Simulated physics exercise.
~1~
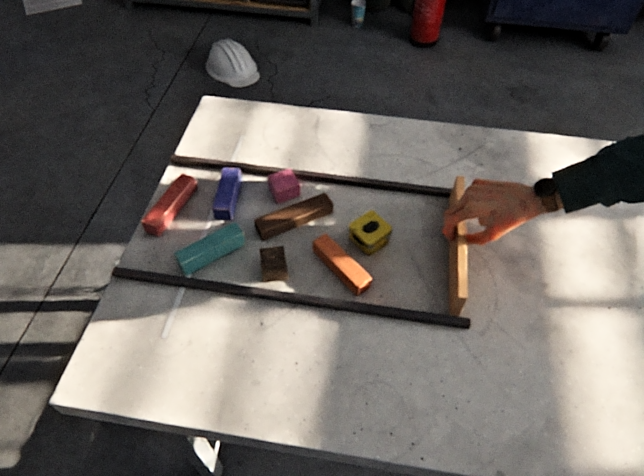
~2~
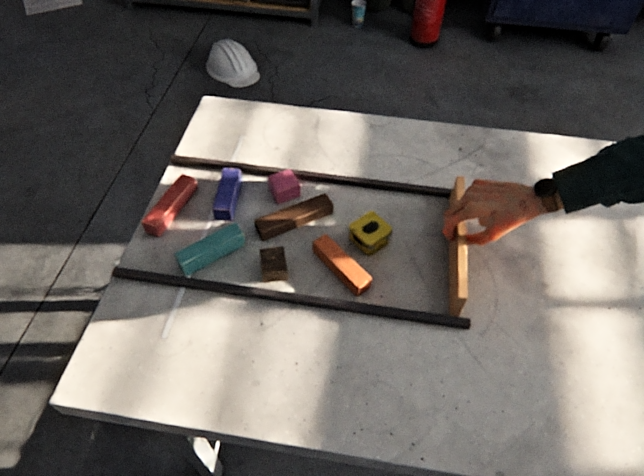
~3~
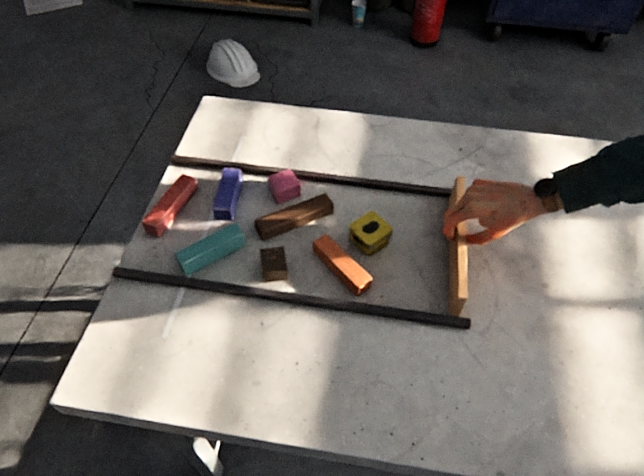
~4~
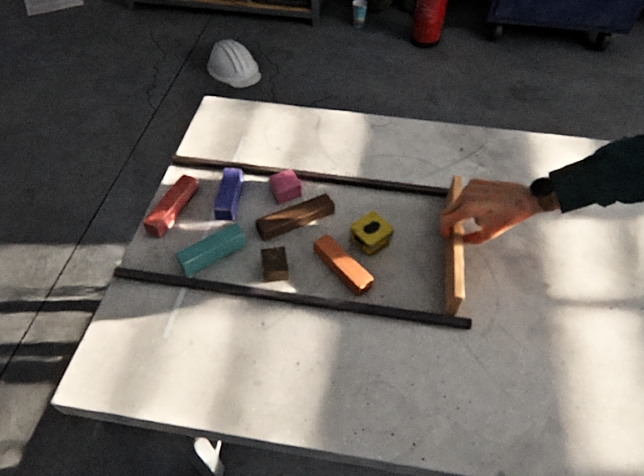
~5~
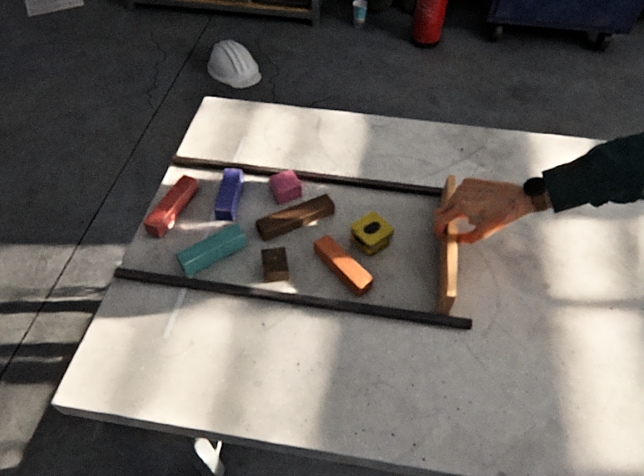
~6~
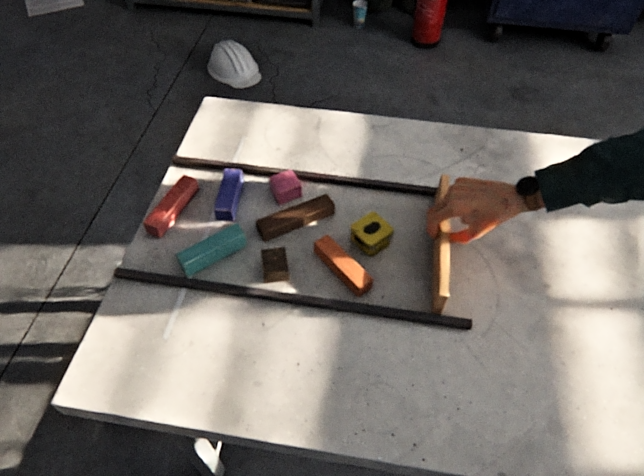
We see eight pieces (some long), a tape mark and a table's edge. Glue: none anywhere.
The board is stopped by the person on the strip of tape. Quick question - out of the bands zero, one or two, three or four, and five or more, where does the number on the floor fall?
Most likely, a single one or a pair will tumble down.
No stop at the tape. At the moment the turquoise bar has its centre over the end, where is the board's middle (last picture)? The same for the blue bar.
About (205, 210), and (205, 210) for the other.
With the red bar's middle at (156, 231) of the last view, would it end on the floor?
I reckon from there it drops down.
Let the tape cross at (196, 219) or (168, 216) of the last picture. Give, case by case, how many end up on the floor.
3 and 7.
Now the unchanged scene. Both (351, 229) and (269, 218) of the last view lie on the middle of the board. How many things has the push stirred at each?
At the one place 2, at the other 7.
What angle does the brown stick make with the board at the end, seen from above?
About 50° out of line.
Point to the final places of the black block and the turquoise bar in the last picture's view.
First object about (158, 256); second object about (130, 247).
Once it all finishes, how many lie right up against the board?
Contact count: 3.
Soon after, none off yet; red bar at rest near (173, 205); blue bar at rest near (229, 194); turquoise bar at rest near (213, 250).
After that, none off yet; red bar at rest near (173, 205); blue bar displaced a little near (220, 189); turquoise bar displaced a little near (196, 251).
In the end, the number that fall off is one or two; gone, red bar.
